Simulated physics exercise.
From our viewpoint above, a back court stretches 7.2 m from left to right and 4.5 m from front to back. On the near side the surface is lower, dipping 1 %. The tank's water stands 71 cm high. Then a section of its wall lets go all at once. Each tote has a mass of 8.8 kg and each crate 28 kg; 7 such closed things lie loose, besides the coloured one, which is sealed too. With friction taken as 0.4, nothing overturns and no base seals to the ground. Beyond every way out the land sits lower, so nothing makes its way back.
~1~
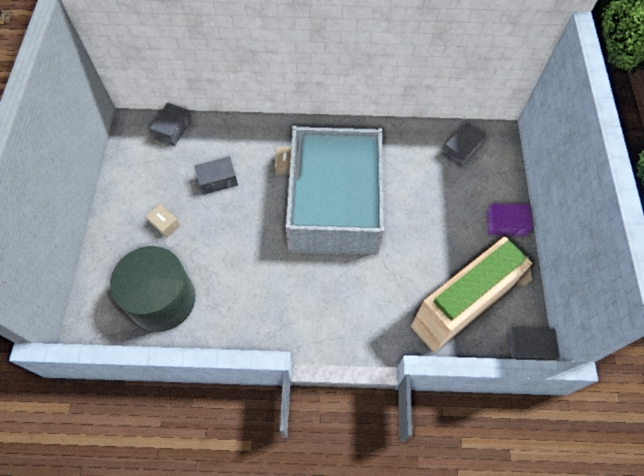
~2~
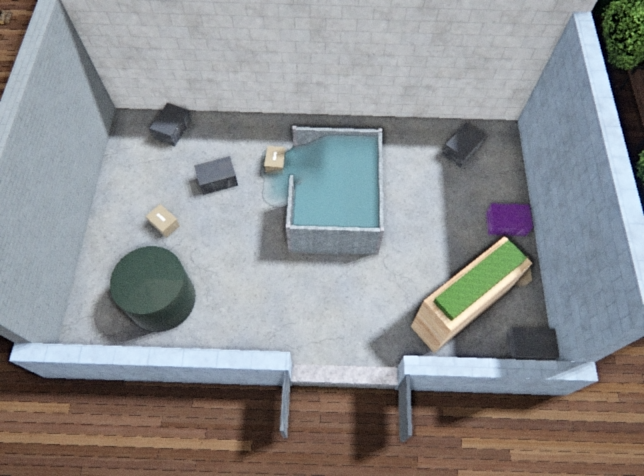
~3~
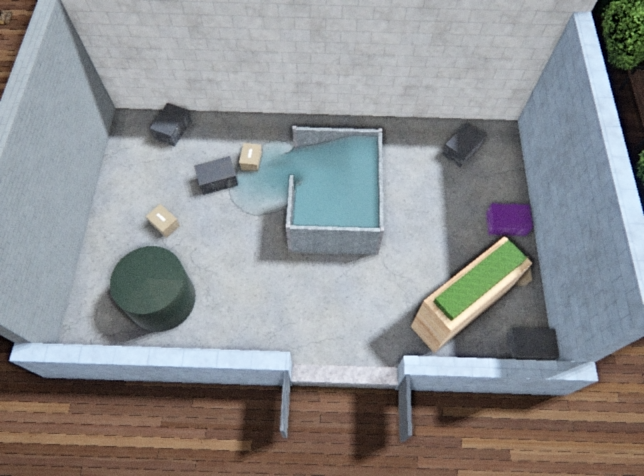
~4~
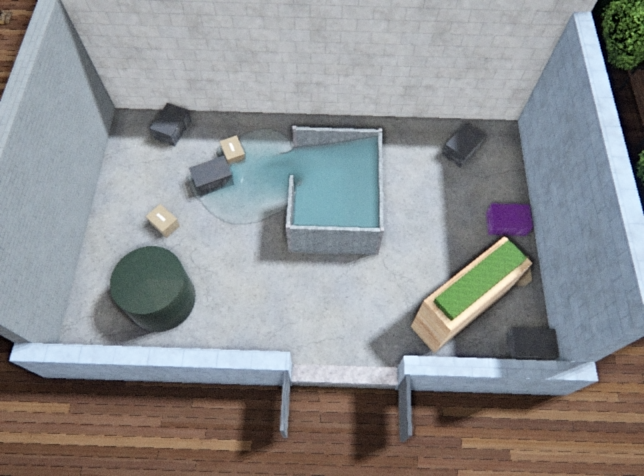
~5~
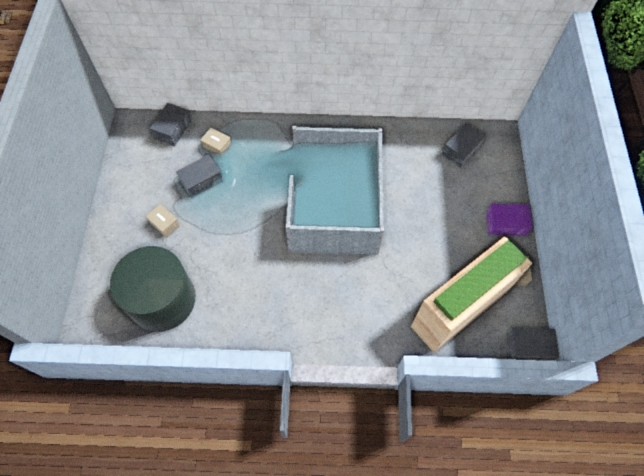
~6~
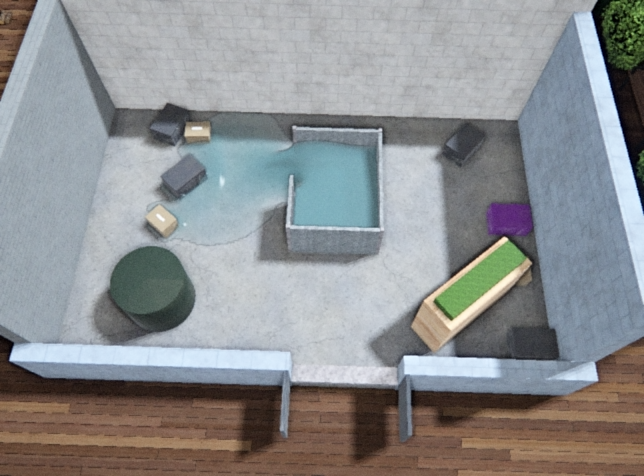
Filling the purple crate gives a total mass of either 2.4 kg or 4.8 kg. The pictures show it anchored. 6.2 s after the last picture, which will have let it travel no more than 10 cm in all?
The light setting does the job.
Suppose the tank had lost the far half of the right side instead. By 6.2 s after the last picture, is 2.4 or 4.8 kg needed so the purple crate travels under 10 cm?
Note: No mass sufficient.
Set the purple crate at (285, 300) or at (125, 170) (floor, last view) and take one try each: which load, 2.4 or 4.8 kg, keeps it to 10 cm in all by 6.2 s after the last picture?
No option, then no option.
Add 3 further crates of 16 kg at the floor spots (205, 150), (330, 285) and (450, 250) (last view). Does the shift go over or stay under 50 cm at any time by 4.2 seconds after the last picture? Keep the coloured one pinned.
Beyond it, within it, within it.
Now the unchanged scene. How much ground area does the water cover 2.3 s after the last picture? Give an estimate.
About 15 m2.
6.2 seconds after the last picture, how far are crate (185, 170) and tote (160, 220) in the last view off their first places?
The first has moved 300 cm and the second 400 cm from the start.
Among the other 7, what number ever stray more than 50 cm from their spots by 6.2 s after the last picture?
4.
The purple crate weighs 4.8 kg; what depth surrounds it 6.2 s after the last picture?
Close to 1 cm deep.
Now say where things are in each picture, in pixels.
In the first picture, the purple crate at (512, 215), on the bottom; 2.3 m2 under water; 0 of 8 have shifted.
In the second picture, the purple crate at (512, 215) rests on the ground; water covers 2.8 m2; 1 of 8 have shifted.
In the third picture, the purple crate at (512, 215), on the bottom; water covers 3.4 m2; 1 of 8 have shifted.
In the fourth picture, the purple crate at (512, 215), on the bottom; water covers 4.2 m2; 2 of 8 have shifted.
In the fifth picture, the purple crate at (512, 215), on the bottom; water covers 5.2 m2; 2 of 8 have shifted.
In the sixth picture, the purple crate at (512, 215) rests on the ground; 6.3 m2 under water; 2 of 8 have shifted.
Then, 0.6 s after the last picture the purple crate would be 0 cm from its start with 2.4 kg and 0 cm from its start with 4.8 kg; 0 cm of water round it then.
Then, 2.3 s after the last picture the purple crate would be 0 cm from its start with 2.4 kg and 0 cm from its start with 4.8 kg; 0 cm of water round it then.
Then, 4.2 s after the last picture the purple crate would be 0 cm from its start with 2.4 kg and 0 cm from its start with 4.8 kg; 0 cm of water round it then.
Then, 6.2 s after the last picture the purple crate would be 2 cm from its start with 2.4 kg and 0 cm from its start with 4.8 kg; 1 cm of water round it then.
